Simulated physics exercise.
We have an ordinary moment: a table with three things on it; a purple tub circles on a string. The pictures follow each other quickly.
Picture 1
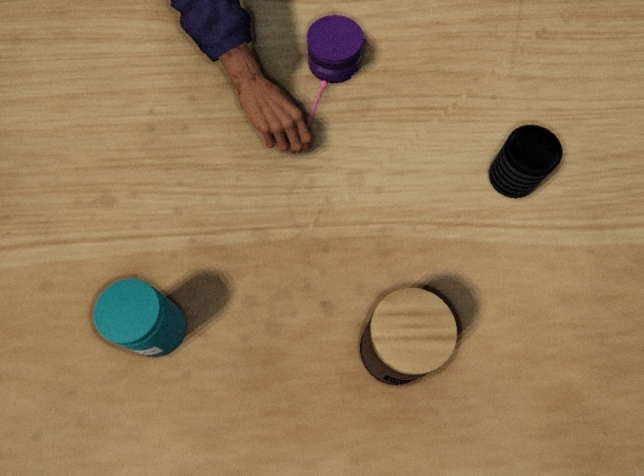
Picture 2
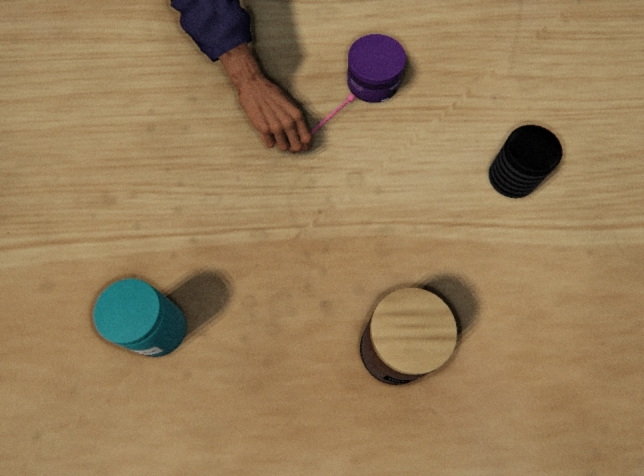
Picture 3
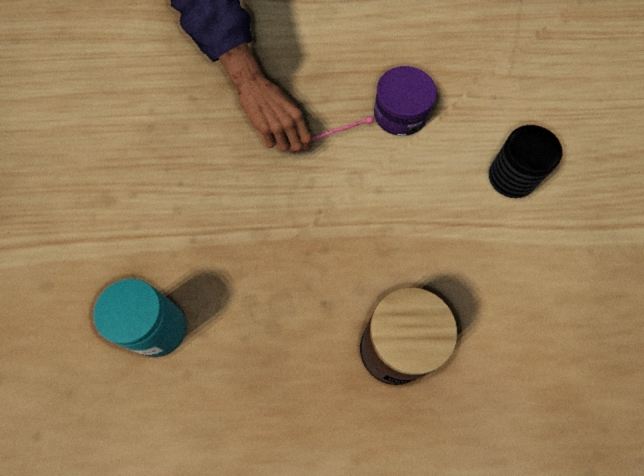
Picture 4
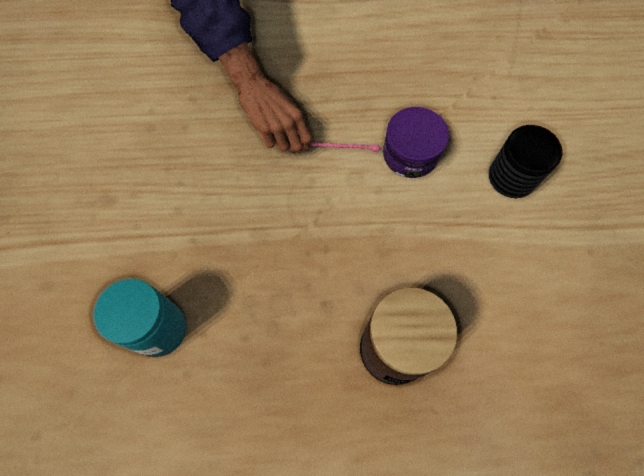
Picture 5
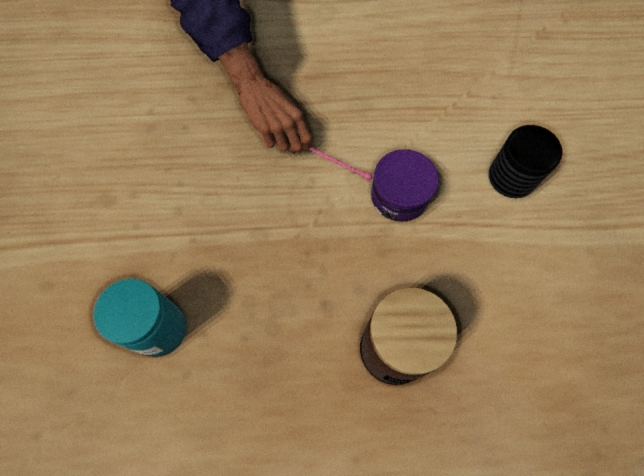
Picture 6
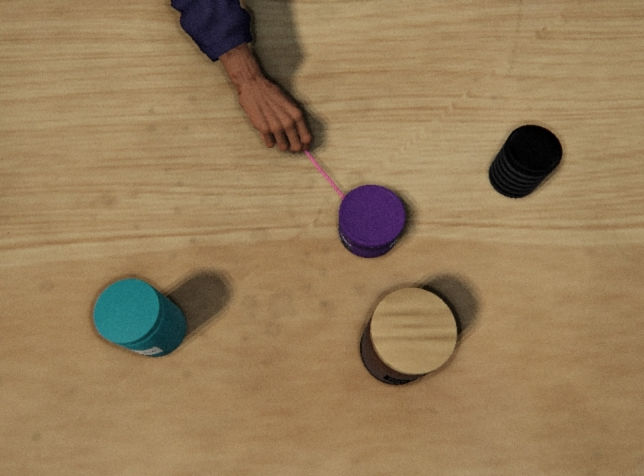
A hand in a dark blue sleeve reaches in from the upper left over a pale wooden table, seen from above by a still camera, holding a pink string tied to a purple tub. A turquoise jar sits at lower left, a brown canister with a wood-toned lid at lower centre-right, and a black mug at right. The tub swings clockwise around the hand, from above it, out to the right, then down below and right of it, while everything else stays still.
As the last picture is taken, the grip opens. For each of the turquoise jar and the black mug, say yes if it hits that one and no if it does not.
Turquoise jar: Yes; black mug: No.
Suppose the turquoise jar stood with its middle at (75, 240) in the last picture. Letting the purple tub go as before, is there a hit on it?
In that case it is missed.
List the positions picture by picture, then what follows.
In the first frame, purple tub (335, 37); turquoise jar (126, 310); black mug (535, 148); brown canister (414, 329).
In the second frame, purple tub (377, 56).
In the third frame, purple tub (407, 90).
In the fourth frame, purple tub (418, 132).
In the fifth frame, purple tub (407, 177).
In the sixth frame, purple tub (372, 214); turquoise jar (126, 310); black mug (535, 148); brown canister (414, 329); going round clockwise.
Then, 0.08 s past the final frame, tub near (276, 269).
Then, 0.20 s past the final frame, tub near (198, 309); turquoise jar pushed aside.
When it is over, tub near (192, 313); turquoise jar pushed aside. The turquoise jar gets hit and the black mug escapes it.
